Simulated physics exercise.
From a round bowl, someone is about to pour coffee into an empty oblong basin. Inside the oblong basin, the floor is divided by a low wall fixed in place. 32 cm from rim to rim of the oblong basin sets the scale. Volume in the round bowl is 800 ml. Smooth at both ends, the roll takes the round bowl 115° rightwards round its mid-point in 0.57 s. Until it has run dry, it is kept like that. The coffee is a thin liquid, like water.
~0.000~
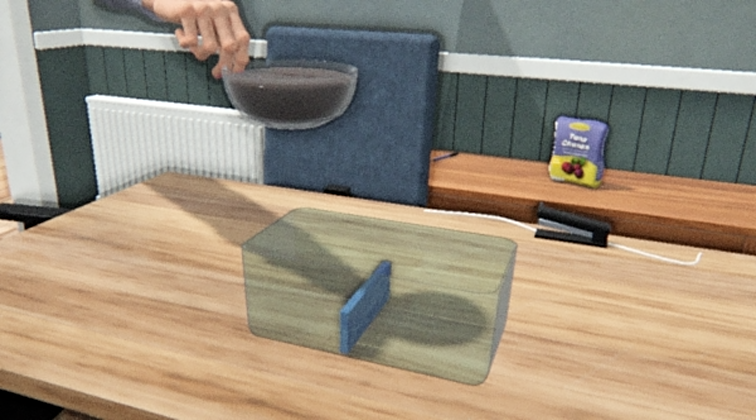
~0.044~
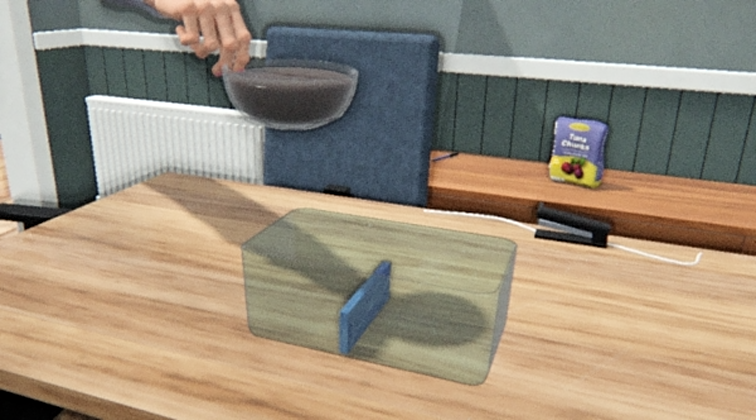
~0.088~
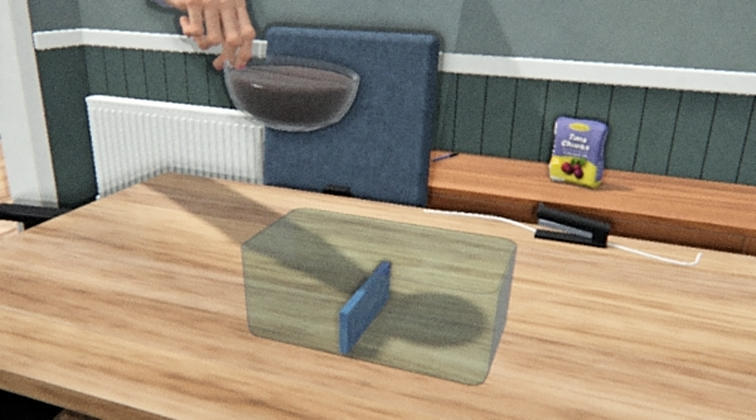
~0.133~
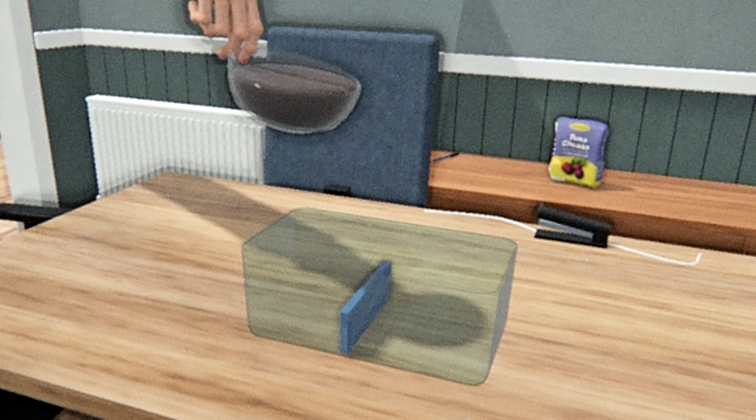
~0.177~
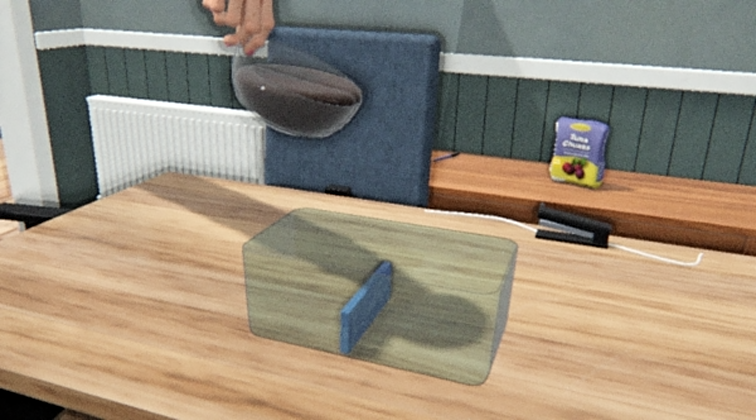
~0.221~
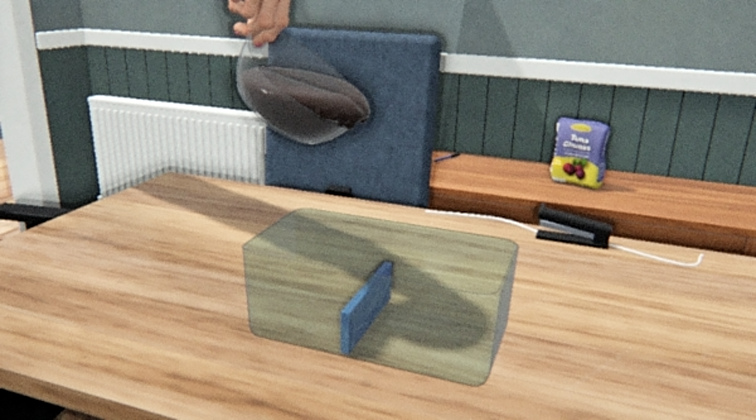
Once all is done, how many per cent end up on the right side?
Roughly 70 percent ends up on the right side.
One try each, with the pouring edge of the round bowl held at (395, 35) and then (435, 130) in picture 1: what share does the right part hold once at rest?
Try 1: 80 %; try 2: 85 %.
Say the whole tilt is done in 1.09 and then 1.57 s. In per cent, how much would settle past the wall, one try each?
Try 1: 80 %; try 2: 85 %.
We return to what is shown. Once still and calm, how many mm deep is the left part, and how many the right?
10 mm left, 20 mm right.
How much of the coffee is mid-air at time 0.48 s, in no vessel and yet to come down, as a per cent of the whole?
Close to 46 in a hundred.
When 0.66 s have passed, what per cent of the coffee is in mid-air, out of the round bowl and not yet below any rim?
Estimate: Around 7 per cent.
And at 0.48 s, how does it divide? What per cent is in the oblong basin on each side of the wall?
Around 1 on the left side and 50 on the right side.
Then, 0.48 s in, the tilt is 107° and 3 per cent is still to pour, 1 is left of the wall and 50 right of it.
Then, 0.66 s in, the tilt is 115° and 0 per cent is still to pour, 22 is left of the wall and 71 right of it.
Then, 0.86 s in, the tilt is 115° and 0 per cent is still to pour, 26 is left of the wall and 70 right of it.
Then, 1.07 s in, the tilt is 115° and 0 per cent is still to pour, 27 is left of the wall and 70 right of it.
Finally, 27 per cent lies left of the wall, 70 right of it and 3 outside.
